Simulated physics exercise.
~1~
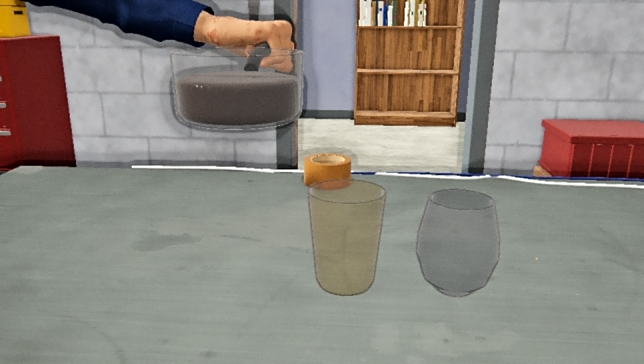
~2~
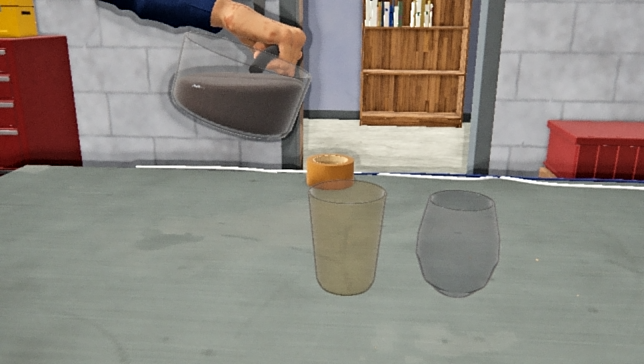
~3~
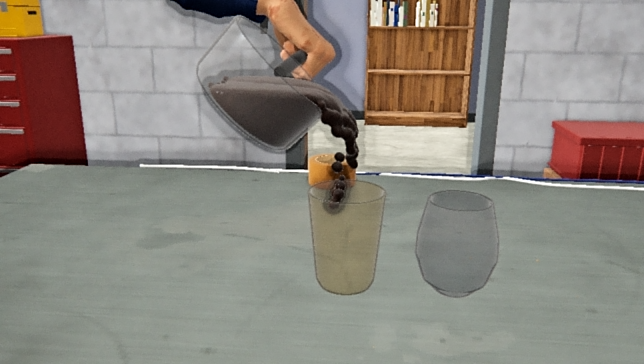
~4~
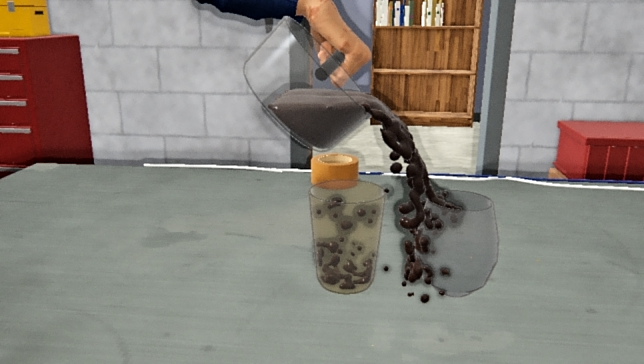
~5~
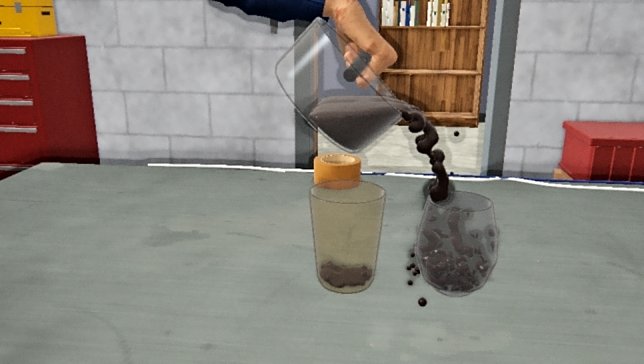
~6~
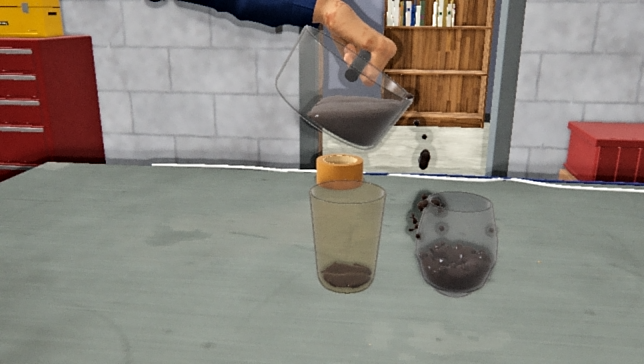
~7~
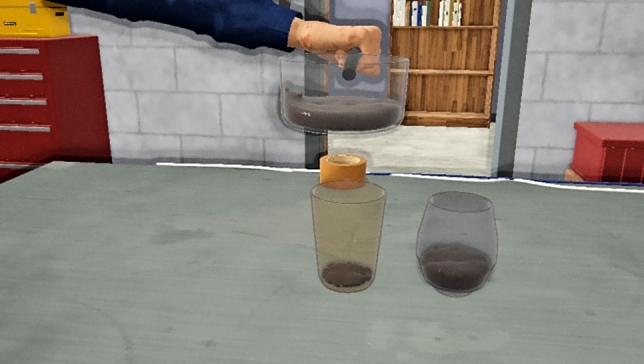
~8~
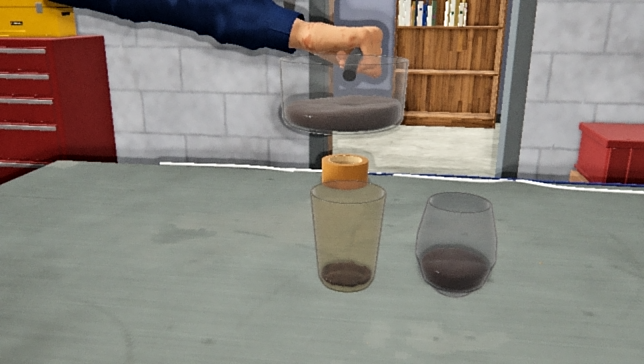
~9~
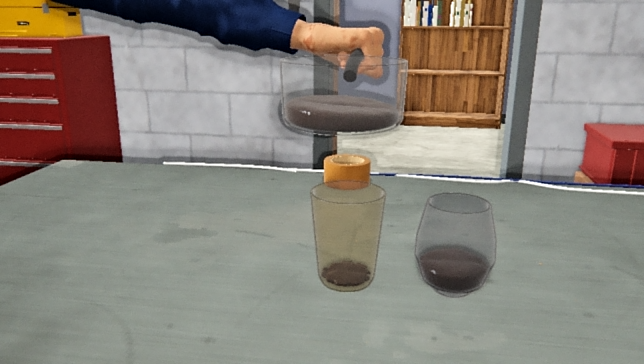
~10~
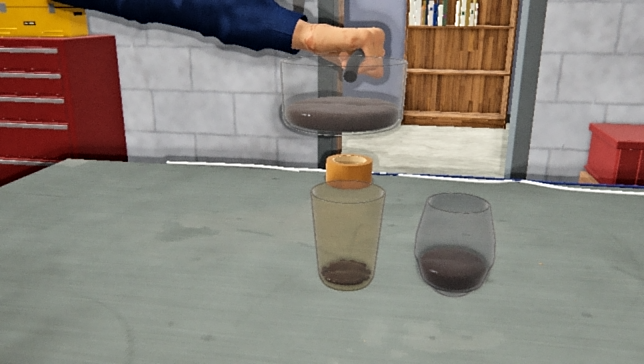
On a grey tabletop, a hand tipped a small clear pot of coffee to the right while sweeping it over a tumbler and a round-bellied glass, spilling a little between them, then levelled it, leaving some coffee in both glasses and the pot.
